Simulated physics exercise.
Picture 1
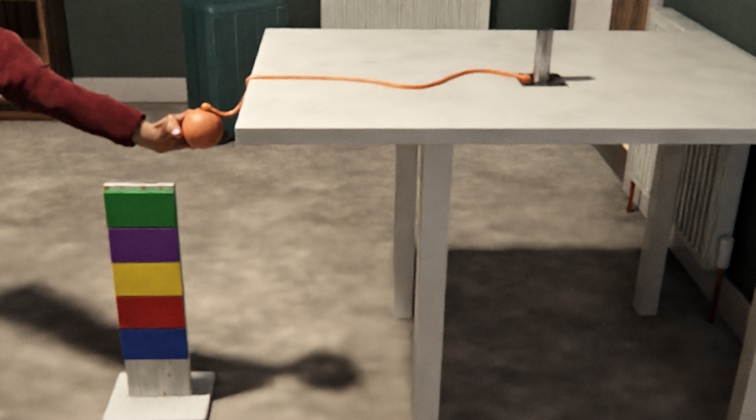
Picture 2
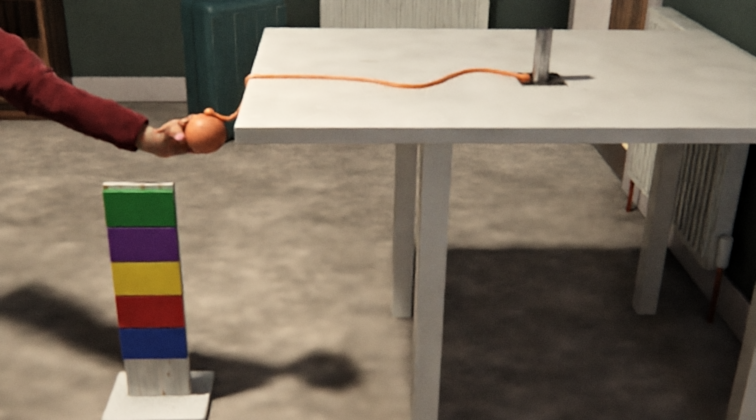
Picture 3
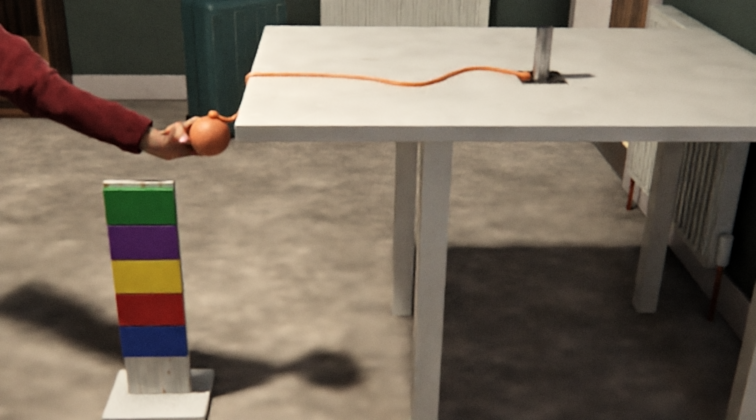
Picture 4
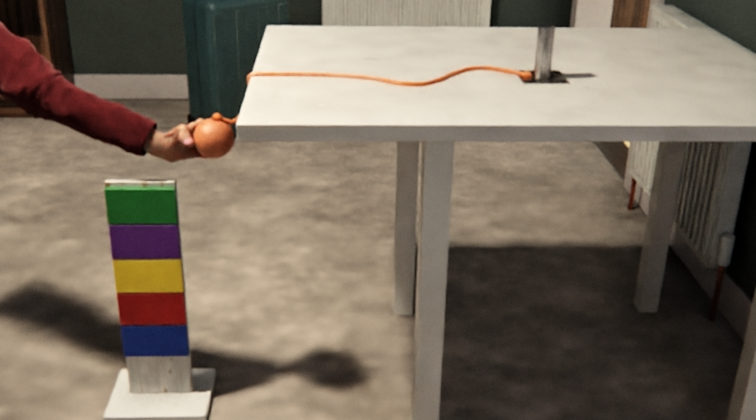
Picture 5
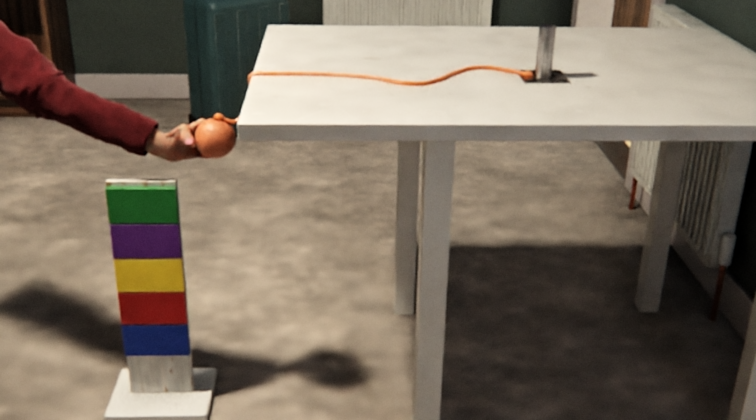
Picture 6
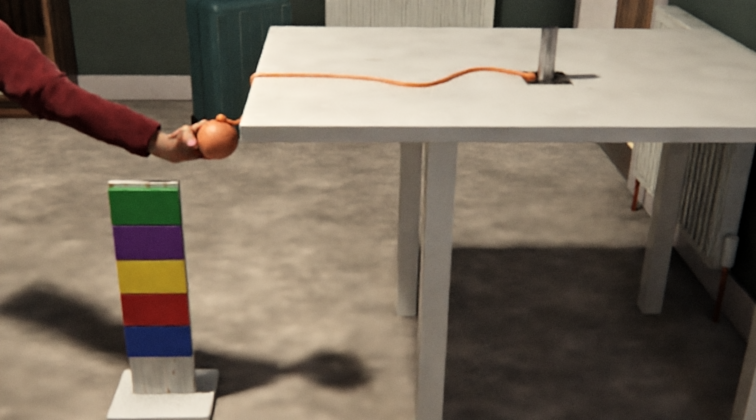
In a room with a mottled grey floor, seen from slightly above table height, a pale table fills the right side, with a radiator behind it. A hand in a dark red sleeve holds an orange ball at the table's left edge, its orange cord running across the top to a post, above a board banded green, purple, yellow, red and blue. The hand and ball shift slightly right and down, while the camera wavers faintly.
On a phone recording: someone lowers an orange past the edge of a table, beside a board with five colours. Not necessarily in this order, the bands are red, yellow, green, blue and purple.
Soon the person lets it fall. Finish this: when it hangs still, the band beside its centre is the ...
When it hangs still, the band beside its centre is the green one.
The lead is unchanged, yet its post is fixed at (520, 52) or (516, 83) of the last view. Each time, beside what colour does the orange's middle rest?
Try one - green; try two - purple.
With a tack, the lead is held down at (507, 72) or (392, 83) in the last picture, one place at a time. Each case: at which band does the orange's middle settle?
Each in turn comes out as green, above them all.
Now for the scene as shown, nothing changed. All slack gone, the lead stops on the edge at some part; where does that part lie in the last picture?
Approximately at (293, 76) in the final frame.
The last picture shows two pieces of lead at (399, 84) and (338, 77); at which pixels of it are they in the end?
Result - first point (362, 78), second point (297, 79).
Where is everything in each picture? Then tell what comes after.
Orange (203, 129); green (140, 210); purple (144, 246); yellow (147, 280); red (151, 313); blue (154, 345), in the first frame.
Orange (206, 133); lead through (495, 72) (444, 80) (393, 85) (327, 78) (256, 78), in the second frame.
Orange (210, 136), in the third frame.
Orange (214, 138); lead through (497, 70) (446, 77) (395, 83) (329, 75) (257, 75), in the fourth frame.
Orange (216, 138), in the fifth frame.
Orange (218, 140); lead through (501, 71) (449, 78) (399, 84) (332, 76) (261, 76), in the sixth frame.
A little later, orange near (227, 202); level with green.
Next, orange near (283, 207); level with green.
Later still, orange near (258, 207); level with green.
When it is over, orange near (259, 208); level with green. Its middle rests at the green band.
